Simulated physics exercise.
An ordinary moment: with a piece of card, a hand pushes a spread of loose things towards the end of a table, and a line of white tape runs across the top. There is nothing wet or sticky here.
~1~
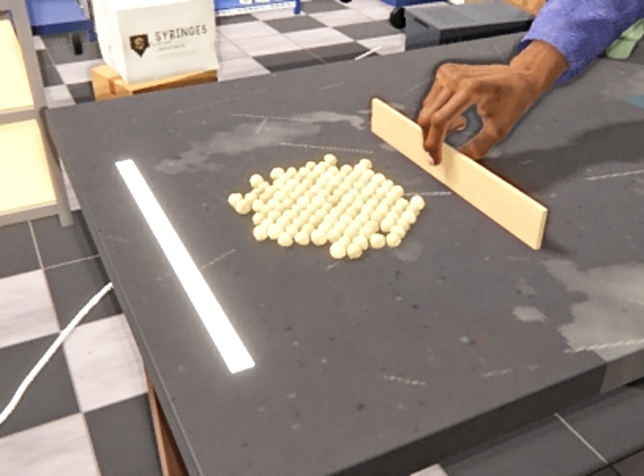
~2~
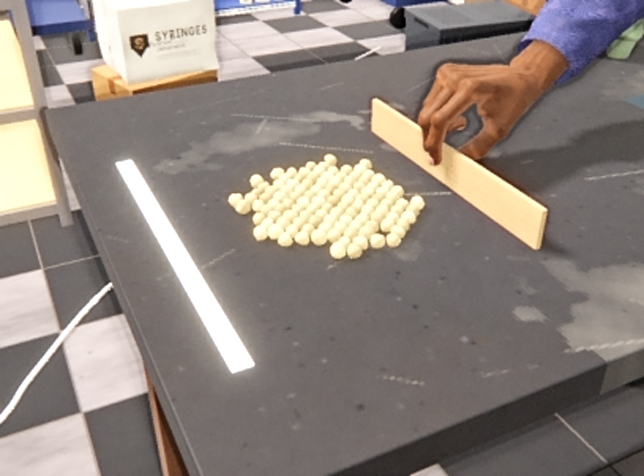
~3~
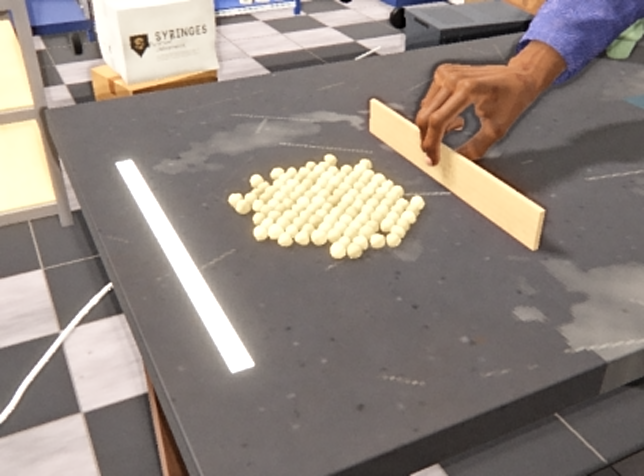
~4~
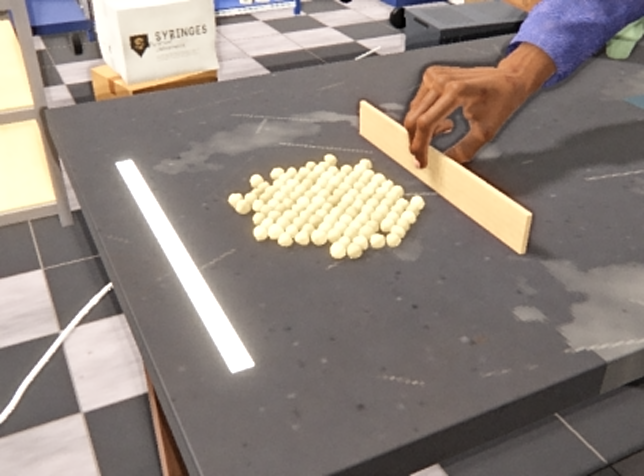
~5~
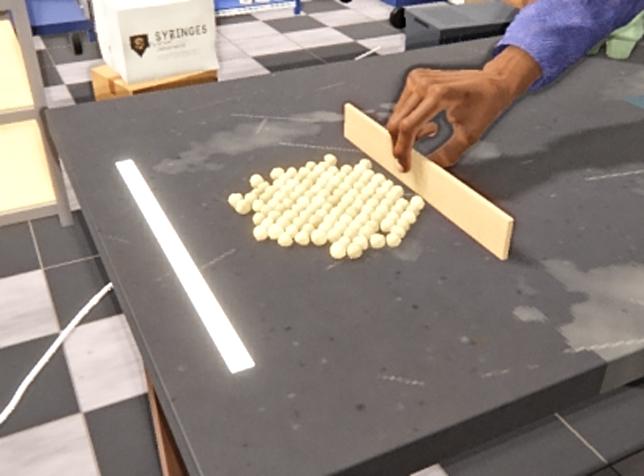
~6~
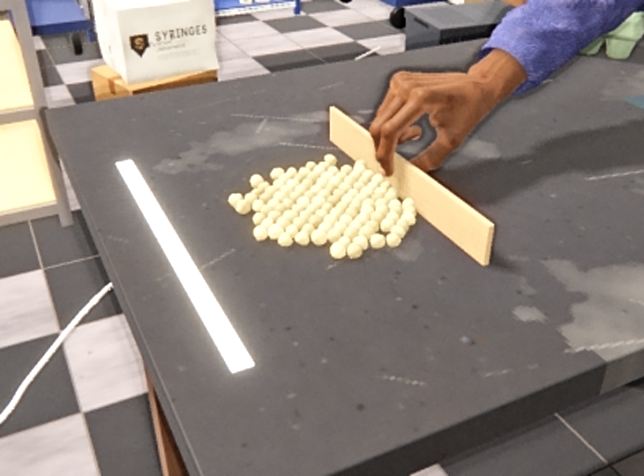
A hand slides an upright piece of card left across a dark table, meeting the near side of a pale, round nut heap.
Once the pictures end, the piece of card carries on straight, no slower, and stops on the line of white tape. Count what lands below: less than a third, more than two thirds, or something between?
Honestly, the share pushed off ends up inside the third-to-two-thirds band.
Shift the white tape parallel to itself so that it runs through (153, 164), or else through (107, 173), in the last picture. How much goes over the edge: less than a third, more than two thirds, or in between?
Try 1 - under a third; try 2 - beyond two thirds.
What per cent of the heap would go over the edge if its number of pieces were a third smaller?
Result: Near 40 %.
Shortly afterwards, piece of card still moving, near (283, 183); heap all on the table, its front near (180, 242).
Next, piece of card stopped at the white tape; heap near a third over the edge.
Some moments later, piece of card stopped at the white tape; heap near half over the edge.
In the end, piece of card stopped at the white tape; heap near half over the edge.
